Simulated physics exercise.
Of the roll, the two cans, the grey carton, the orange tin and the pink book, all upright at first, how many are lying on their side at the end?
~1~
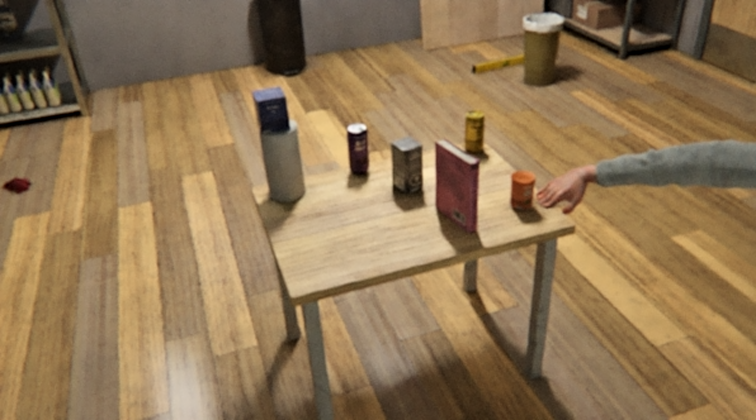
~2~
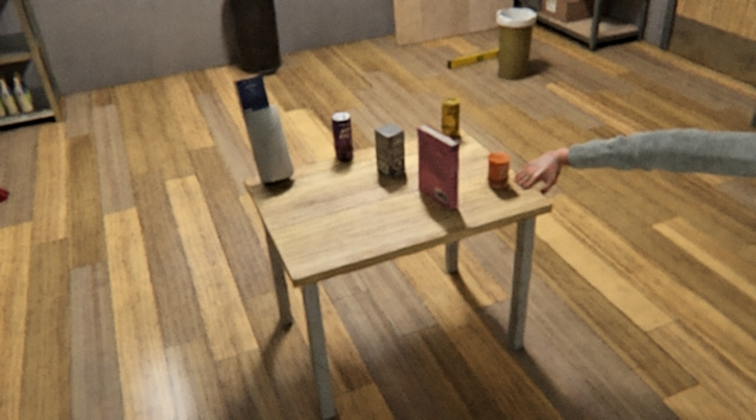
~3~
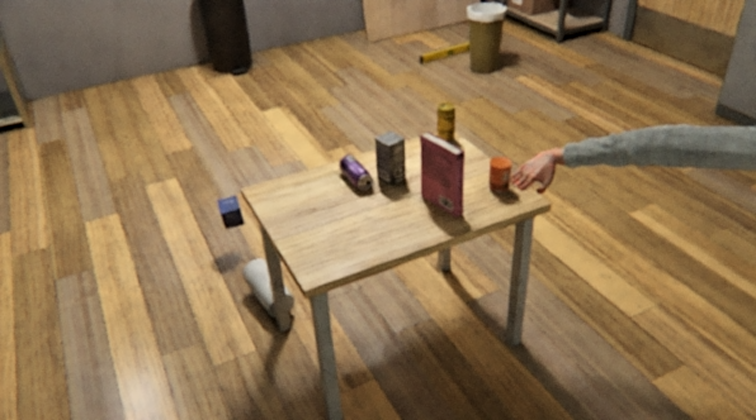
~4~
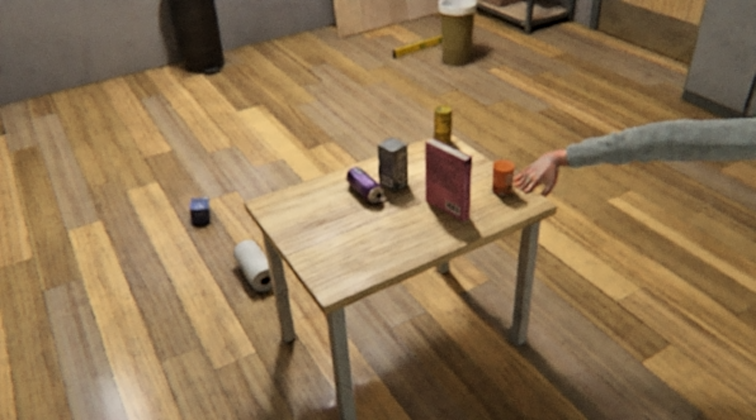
Two of them end on their side. The white roll lies on the floor and the purple can lies on the table.
An arm in a grey sleeve reaches in from the right, its hand beside an orange tin on a pale wooden side table, seen from above in a room with a plank floor. A white roll with a blue carton on top stands at the left, with a purple can, grey carton, yellow can and pink book also on the table. The roll leans left with the carton still on it, then both drop off the left side. The purple can topples onto its side. At the end the roll and blue carton lie on the floor, while the other four items still stand.
